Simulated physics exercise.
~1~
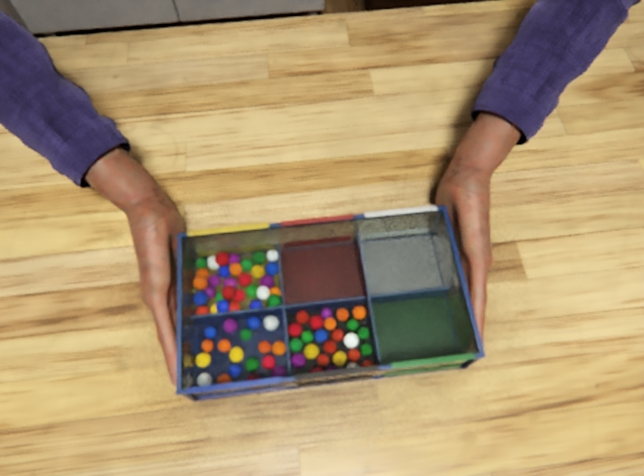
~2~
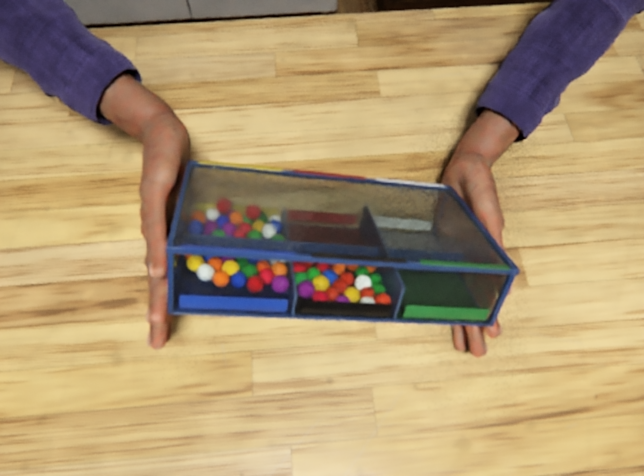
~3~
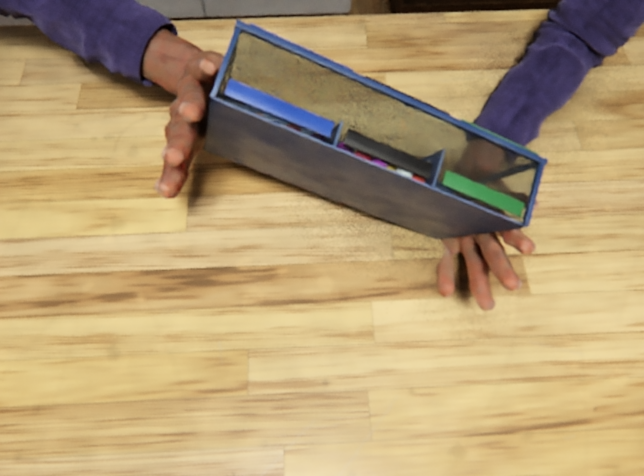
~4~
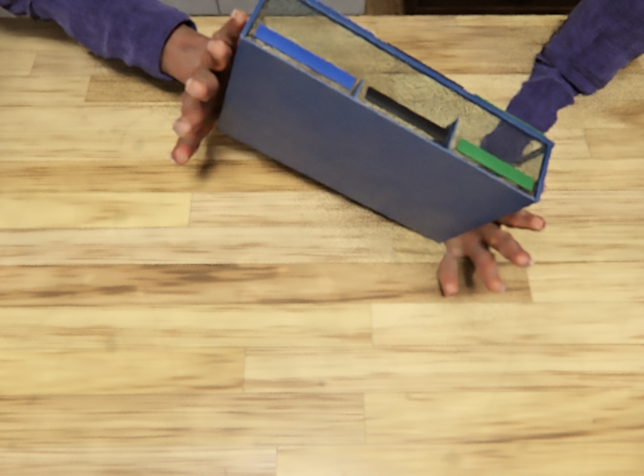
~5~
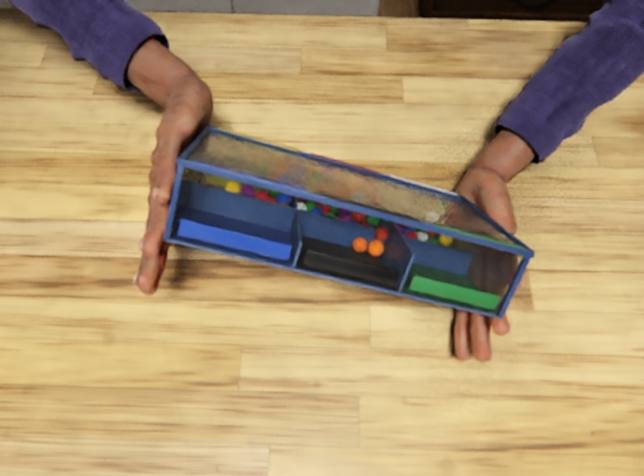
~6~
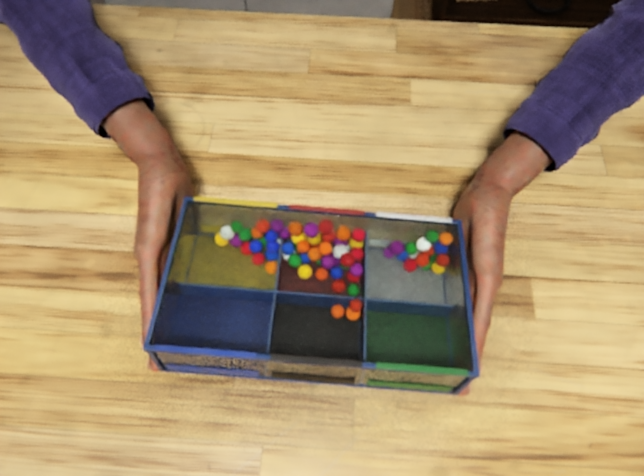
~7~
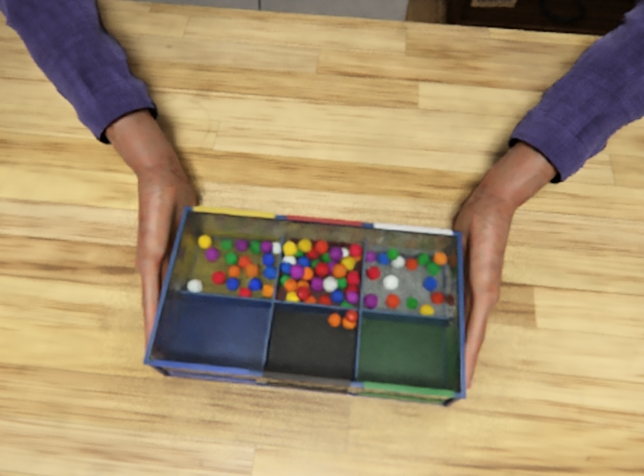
Colorful little balls in a clear-lidded, six-section box tumbled out of sight as two hands tipped it steeply up on edge, then lowered it flat again, leaving most in the yellow, red and white back sections and a few orange ones in the black.
